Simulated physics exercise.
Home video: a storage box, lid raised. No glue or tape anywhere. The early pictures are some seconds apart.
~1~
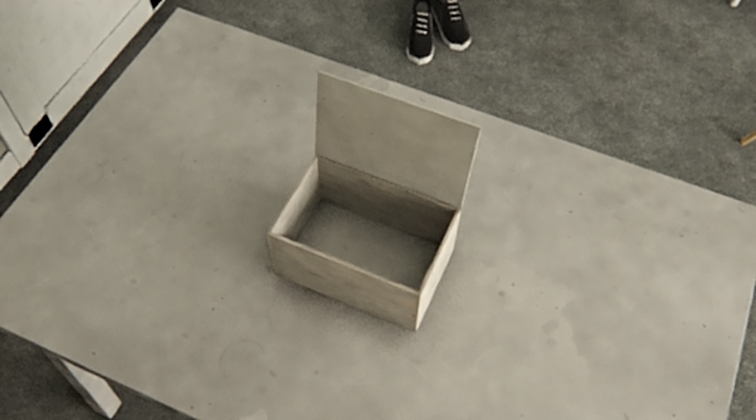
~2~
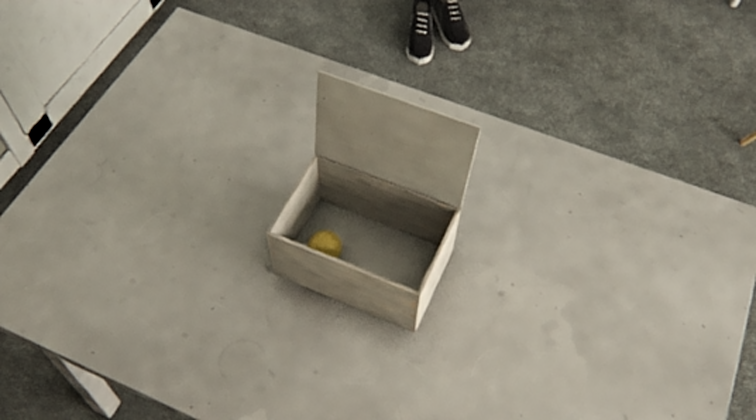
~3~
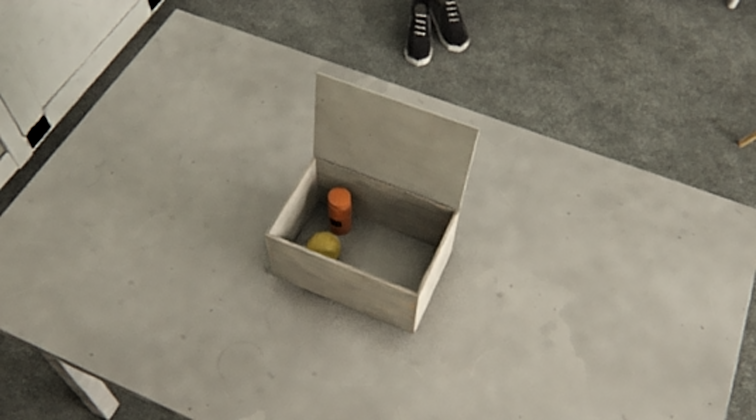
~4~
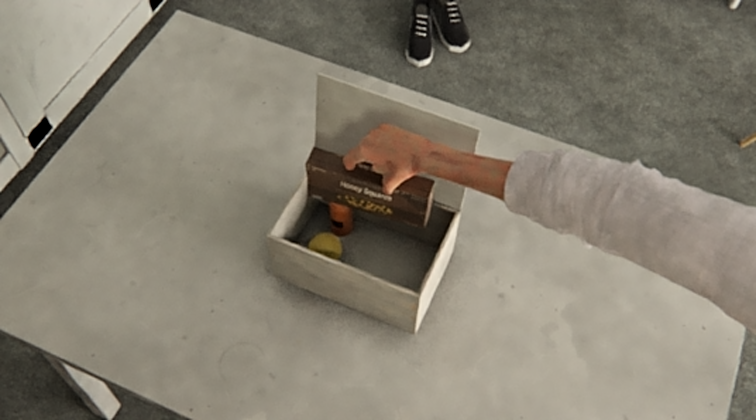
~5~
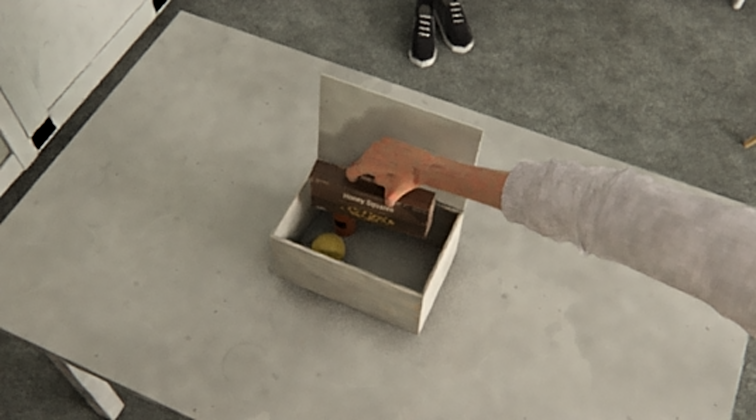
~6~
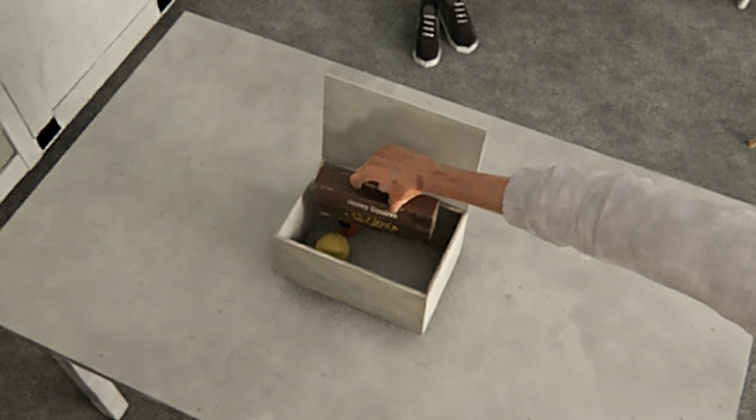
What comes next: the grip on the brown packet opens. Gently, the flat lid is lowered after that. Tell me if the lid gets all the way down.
The lid is going to drop into place.
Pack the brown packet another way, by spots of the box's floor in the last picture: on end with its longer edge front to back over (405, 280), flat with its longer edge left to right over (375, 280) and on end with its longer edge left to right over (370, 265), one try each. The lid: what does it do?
First, it will not close; second, it shuts flat; third, it stays ajar.
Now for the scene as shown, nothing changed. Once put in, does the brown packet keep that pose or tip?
At the finish it goes crooked.
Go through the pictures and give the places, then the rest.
In the first picture, the last thing is not in view yet.
In the second picture, the last thing is not in view yet.
In the third picture, the last thing is not in view yet; orange shaker (340, 212).
In the fourth picture, on its way; brown packet (369, 188); orange shaker (341, 212).
In the fifth picture, on its way; brown packet (372, 200).
In the sixth picture, put in, still held; brown packet (376, 206).
Then, 0.50 s past the last view, brown packet on its side near (381, 257).
Then, 1.60 s past the last view, lid 60° above the rim; brown packet on its side near (382, 257).
Then, 2.20 s past the last view, lid 16° above the rim; brown packet on its side near (382, 257).
Finally, lid shut; down or leaning hard in the box, brown packet; the other 2 still in place. Final places as the last picture's camera would see them, brown packet near (381, 256).
